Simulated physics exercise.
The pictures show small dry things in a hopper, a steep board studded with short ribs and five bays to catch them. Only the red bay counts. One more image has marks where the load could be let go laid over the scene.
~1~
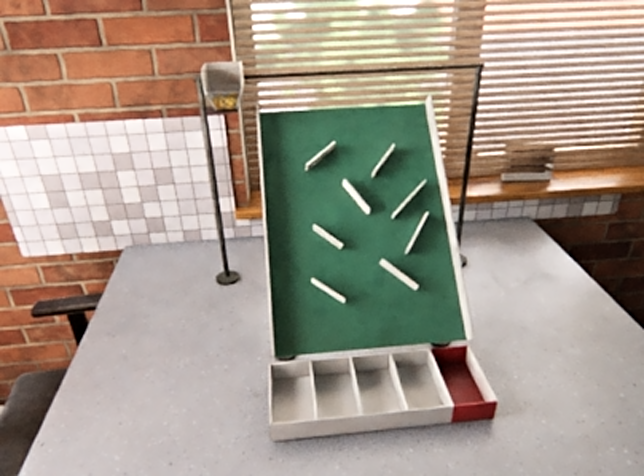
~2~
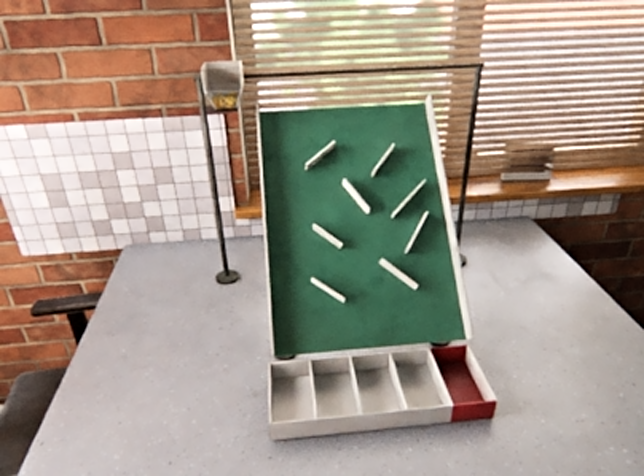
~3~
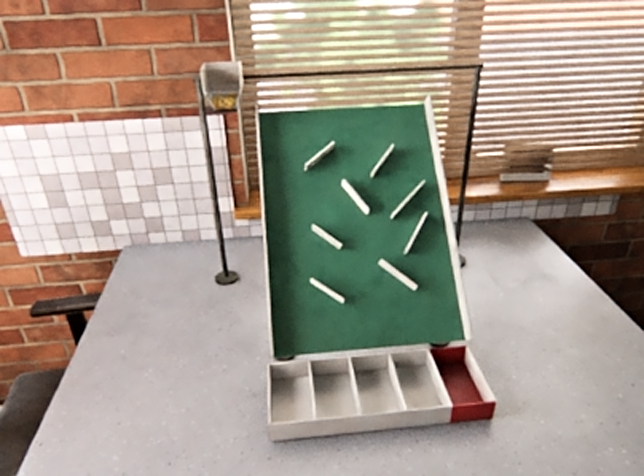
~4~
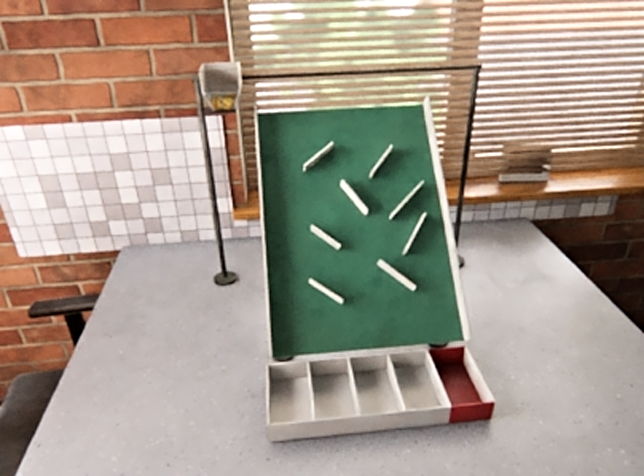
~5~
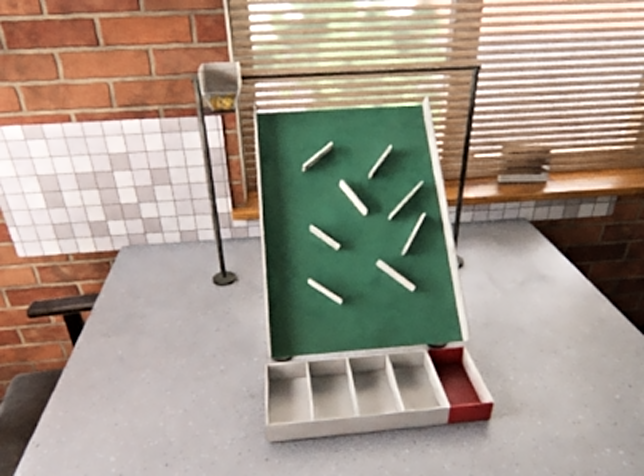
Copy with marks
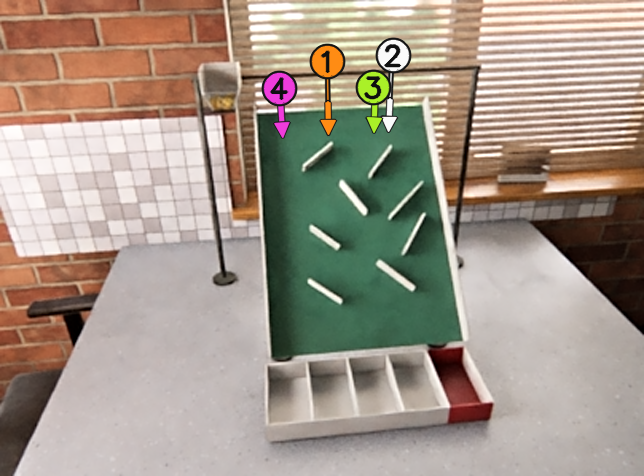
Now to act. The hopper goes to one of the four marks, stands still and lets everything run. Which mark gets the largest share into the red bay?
Best: 3.
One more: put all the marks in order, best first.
The order is 3, 2, 1, 4.
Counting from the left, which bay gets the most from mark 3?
The fifth.
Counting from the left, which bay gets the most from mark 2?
It is the fifth one.
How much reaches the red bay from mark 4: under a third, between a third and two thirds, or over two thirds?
Mark 4 gives under a third.
On the marked copy, mark 1 meets the board at (328, 129); mark 2 meets the board at (388, 126); mark 3 meets the board at (374, 127); mark 4 meets the board at (282, 131).
With 1, close to half in the red bay, close to half in other bays.
With 2, close to two thirds in the red bay, close to a third in other bays, only a few outside the box.
With 3, all but a few in the red bay, only a few in other bays.
With 4, none at all in the red bay, the bulk in other bays, a small share outside the box.
